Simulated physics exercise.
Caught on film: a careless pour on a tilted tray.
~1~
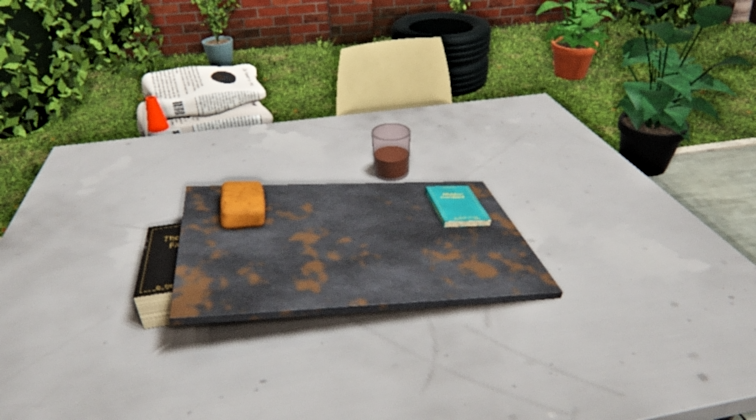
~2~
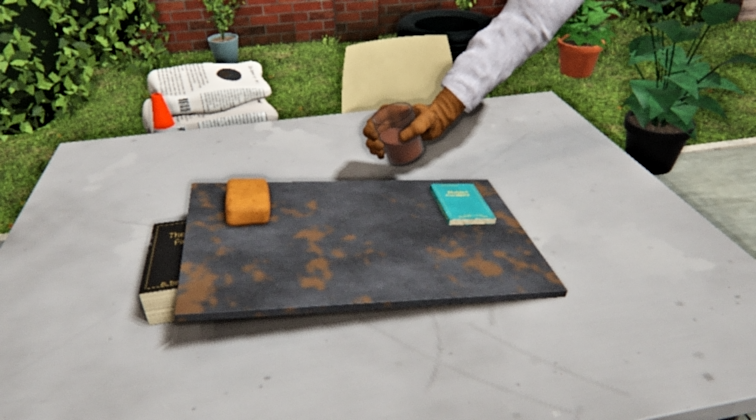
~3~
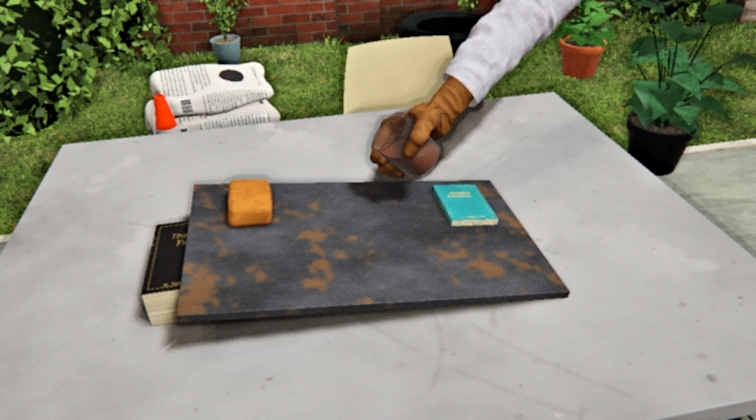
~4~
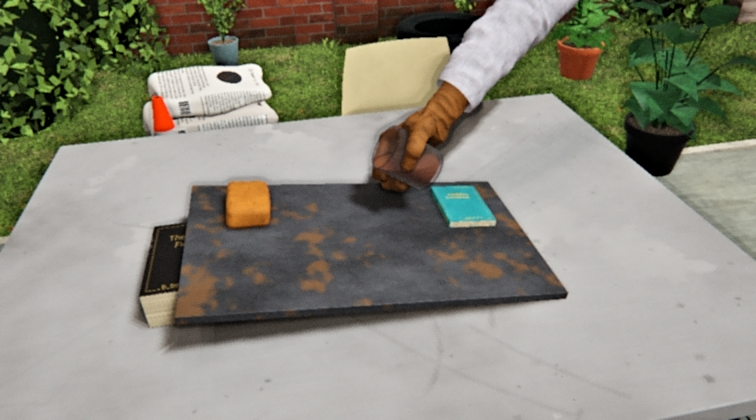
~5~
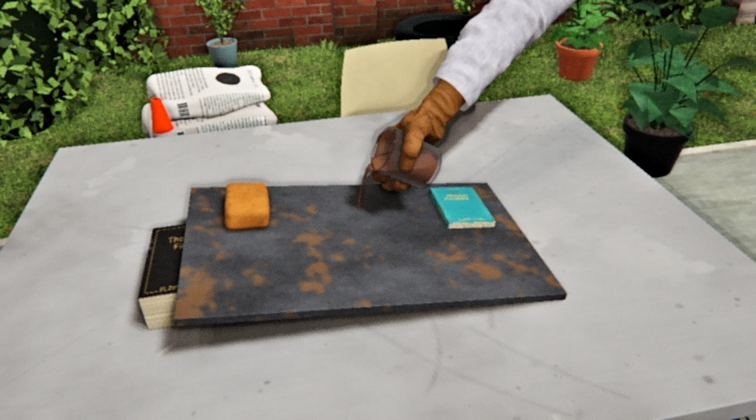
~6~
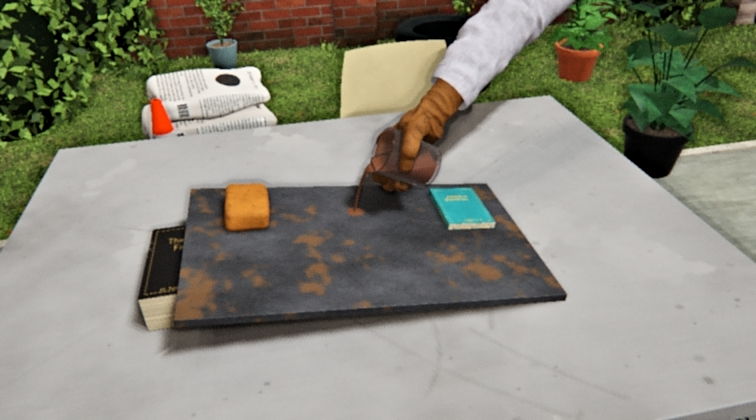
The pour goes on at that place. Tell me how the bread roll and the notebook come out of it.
The bread roll escapes; the notebook is reached.
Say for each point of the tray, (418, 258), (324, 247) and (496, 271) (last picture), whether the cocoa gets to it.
One: Clear of it. Two: Not reached. Three: Dry.
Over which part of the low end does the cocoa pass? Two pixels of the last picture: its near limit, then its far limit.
Between (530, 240) and (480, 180).
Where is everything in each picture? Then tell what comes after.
The tray slopes down to the right; tumbler (391, 151) about half full; bread roll (243, 204); notebook (457, 205), in the first frame.
Tumbler about half full, surface at (400, 137); bread roll (248, 201), in the second frame.
Tumbler (406, 146) tipped 45° with all of its load; notebook (464, 204), in the third frame.
The tray slopes down to the right; tumbler (406, 158) tipped 55° with all of its load; bread roll (248, 204), in the fourth frame.
The first of it lands; tumbler (405, 158) tipped 60° with all of its load; notebook (461, 207), in the fifth frame.
The first of it lands; tumbler (404, 158) tipped 60° with all of its load; bread roll (247, 206); notebook (461, 208), in the sixth frame.
Soon after, it runs down to the right; the bread roll is dry; the notebook is dry.
Later, it runs down to the right and off the end; the bread roll is dry; the notebook is wet.
In the end, it runs down to the right and off the end; the bread roll is dry; the notebook is wet.
